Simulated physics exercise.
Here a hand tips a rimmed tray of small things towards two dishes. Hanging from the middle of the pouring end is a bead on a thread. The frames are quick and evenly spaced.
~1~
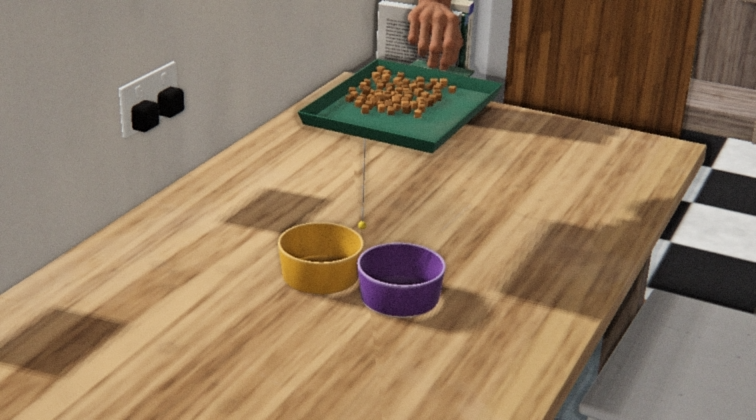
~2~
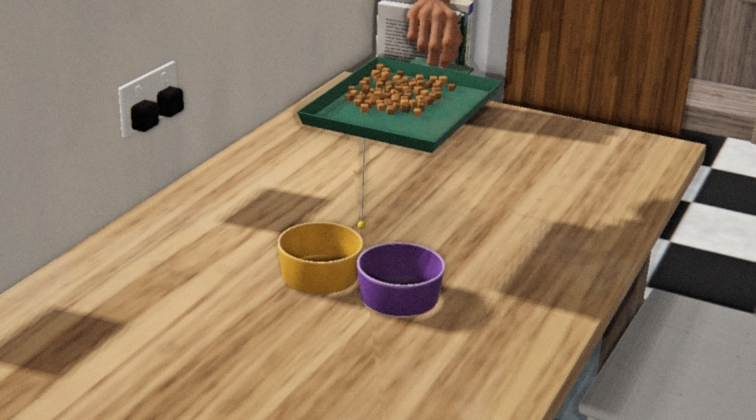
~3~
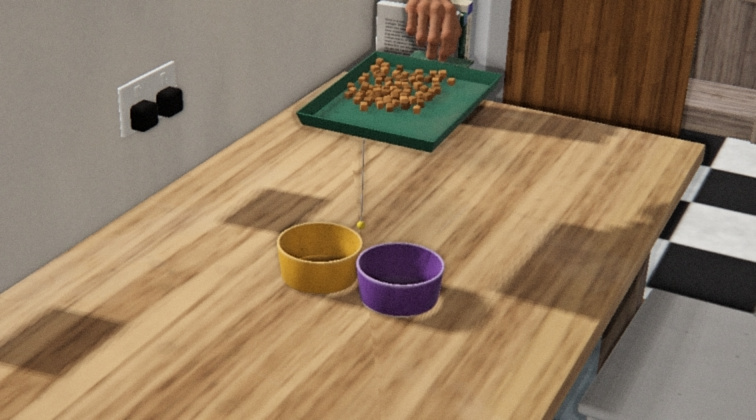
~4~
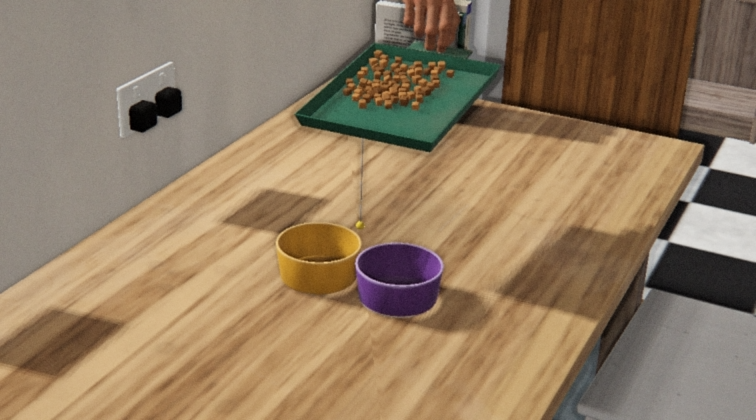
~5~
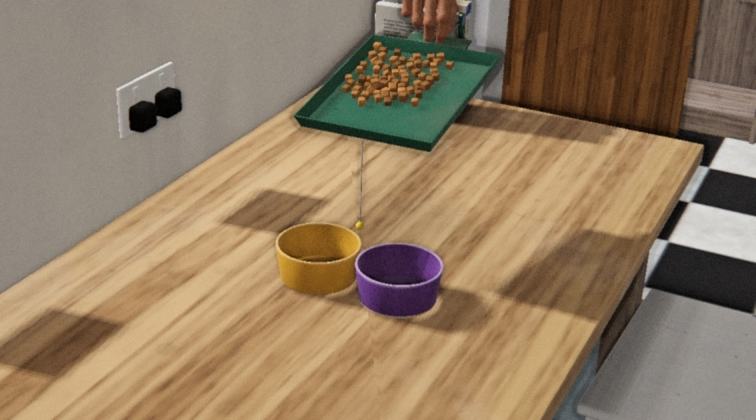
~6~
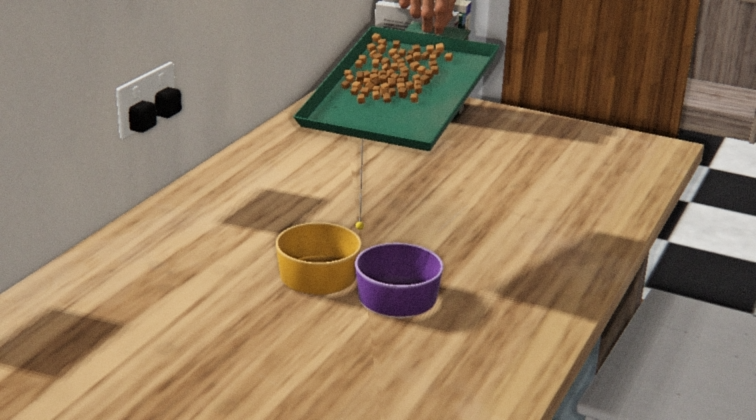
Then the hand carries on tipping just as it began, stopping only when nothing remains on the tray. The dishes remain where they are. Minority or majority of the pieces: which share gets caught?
Most reaches the dishes.
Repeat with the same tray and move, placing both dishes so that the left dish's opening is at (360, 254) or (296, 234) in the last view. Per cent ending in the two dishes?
It works out to 30 percent and then 80 percent.
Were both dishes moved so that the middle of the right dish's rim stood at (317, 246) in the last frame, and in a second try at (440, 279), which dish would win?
The right of the pair the first time, the left of the pair the second.
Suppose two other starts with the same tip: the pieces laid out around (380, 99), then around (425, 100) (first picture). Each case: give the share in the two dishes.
Estimates in order: 70 percent, 80 percent.
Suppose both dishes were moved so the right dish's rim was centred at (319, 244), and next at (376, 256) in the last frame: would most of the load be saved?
Catch, run one: Past the halfway mark; run two: Past the halfway mark.
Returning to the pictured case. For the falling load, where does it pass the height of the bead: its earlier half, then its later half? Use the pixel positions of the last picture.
Early half: (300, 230); late half: (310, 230).
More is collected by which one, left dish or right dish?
In the end, the left-side dish gets more.
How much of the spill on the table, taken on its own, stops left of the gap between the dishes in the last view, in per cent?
Left share: Close to 90 %.
Just after the last frame, tray tipped steeply; almost all on the tray; just a few in the air.
A moment on, tray tipped right over; roughly two thirds on the tray; roughly a quarter in the left dish; about a tenth outside both; about a tenth in the air.
Further on, tray tipped past a quarter turn; about a tenth in the right dish; roughly two thirds in the left dish; roughly a quarter outside both.
When it is over, tray tipped past a quarter turn; about a tenth in the right dish; roughly two thirds in the left dish; roughly a quarter outside both.
